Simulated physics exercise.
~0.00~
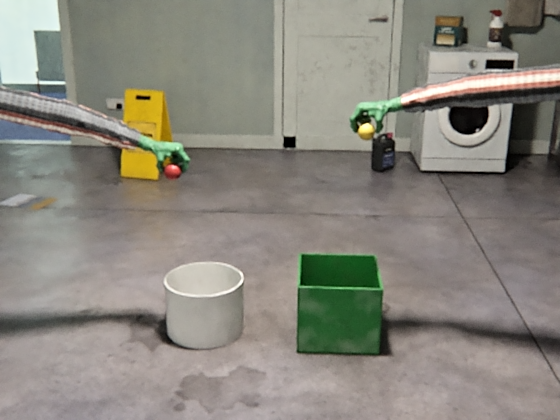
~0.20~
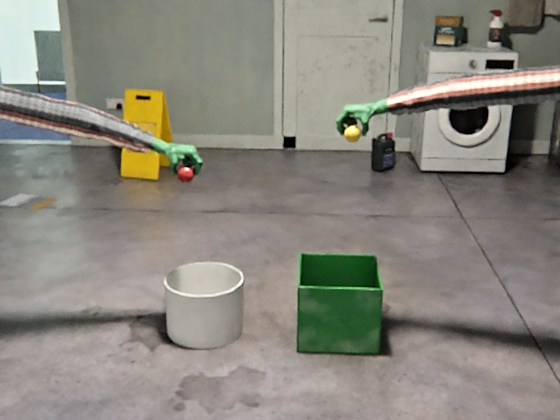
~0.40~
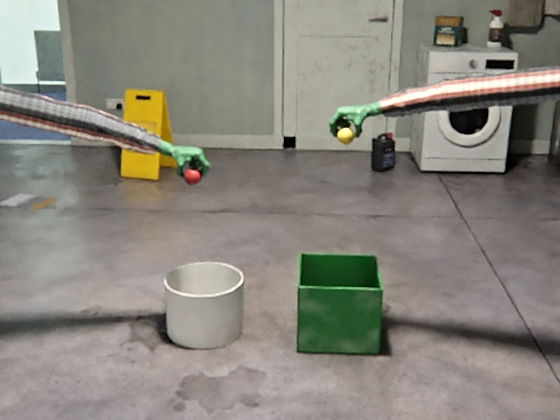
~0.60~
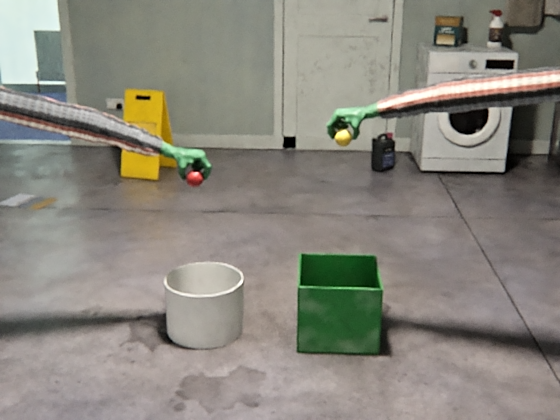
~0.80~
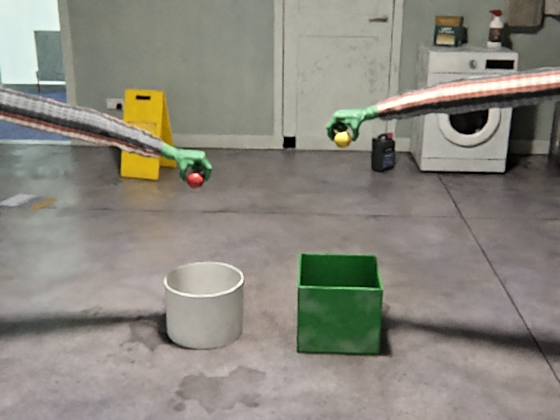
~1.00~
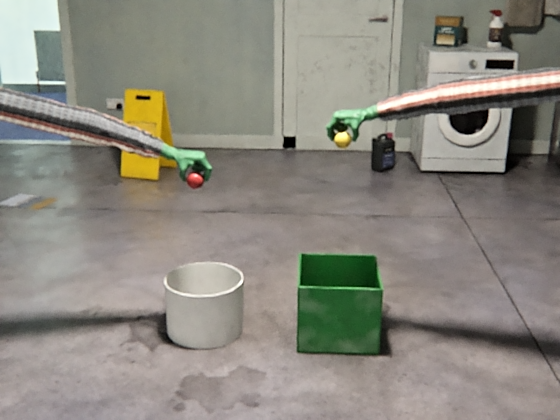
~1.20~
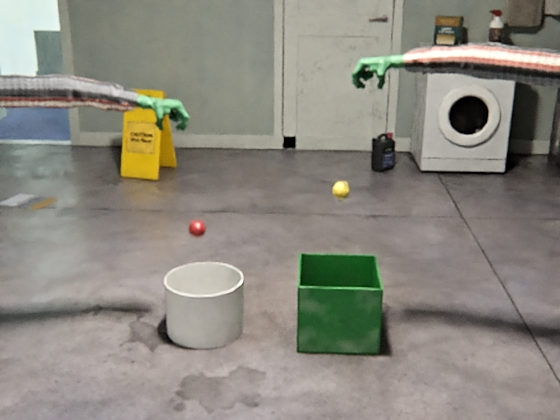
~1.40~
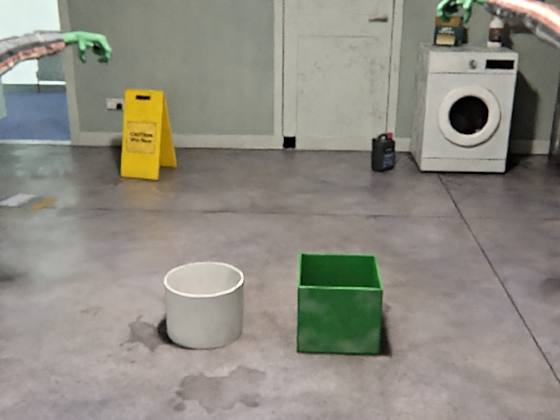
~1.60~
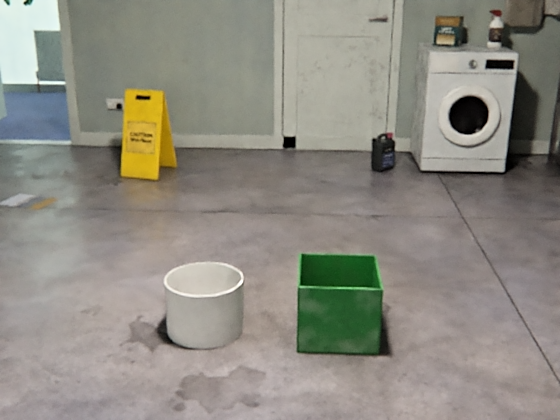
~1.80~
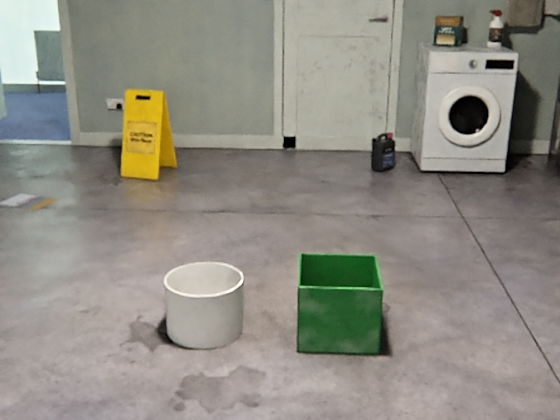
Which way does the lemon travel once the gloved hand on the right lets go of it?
It moves down, falling toward the green crate below.
